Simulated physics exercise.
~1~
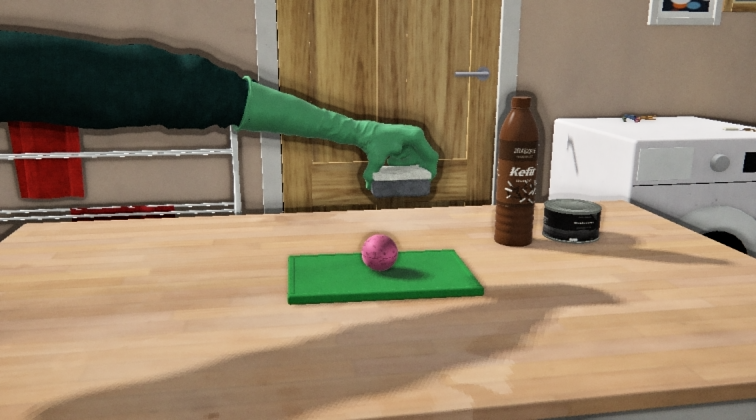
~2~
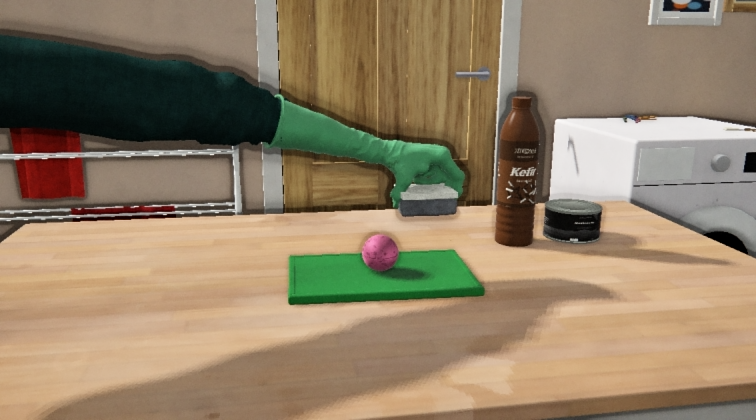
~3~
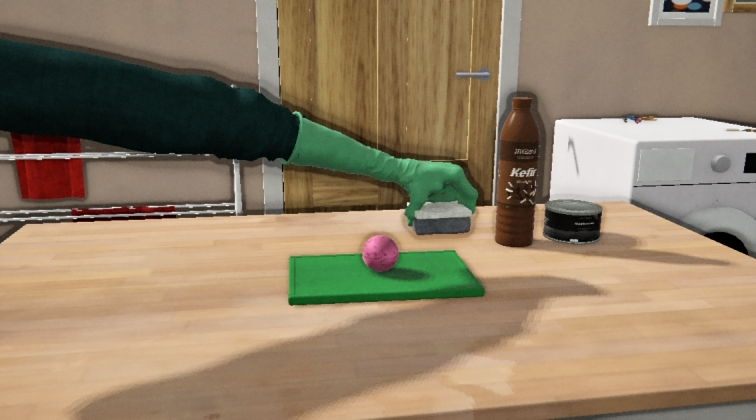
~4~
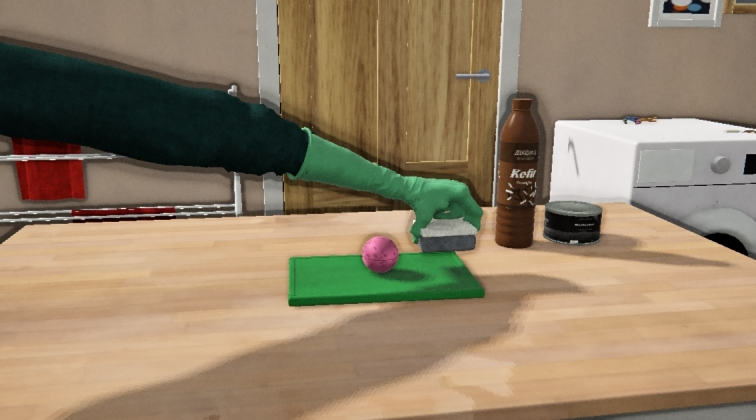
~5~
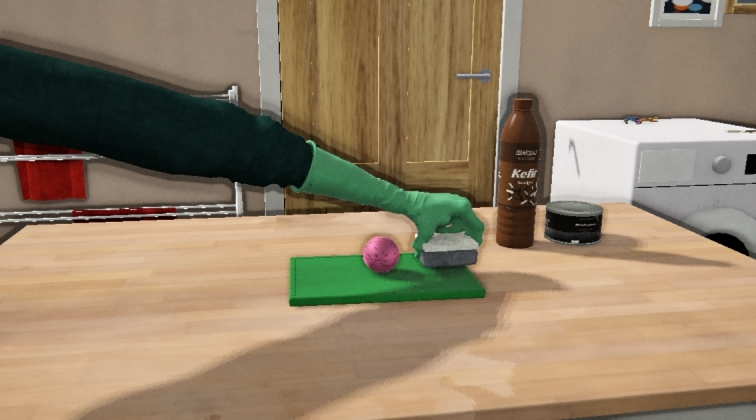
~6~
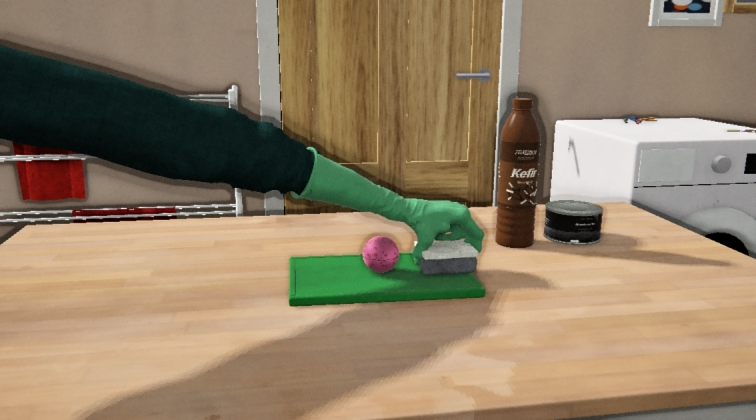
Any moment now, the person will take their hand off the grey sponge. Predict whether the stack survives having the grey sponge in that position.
Prediction: It survives.
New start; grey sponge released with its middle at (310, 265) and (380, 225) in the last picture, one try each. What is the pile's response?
Stays standing, then topples over.
Then, 0.20 s after the last picture, nothing has stirred.
Then, 0.40 s after the last picture, grey sponge resting near (446, 257).
At rest, all 5 in place. Seen from the same camera at the end, grey sponge near (446, 257). The pile stays up.
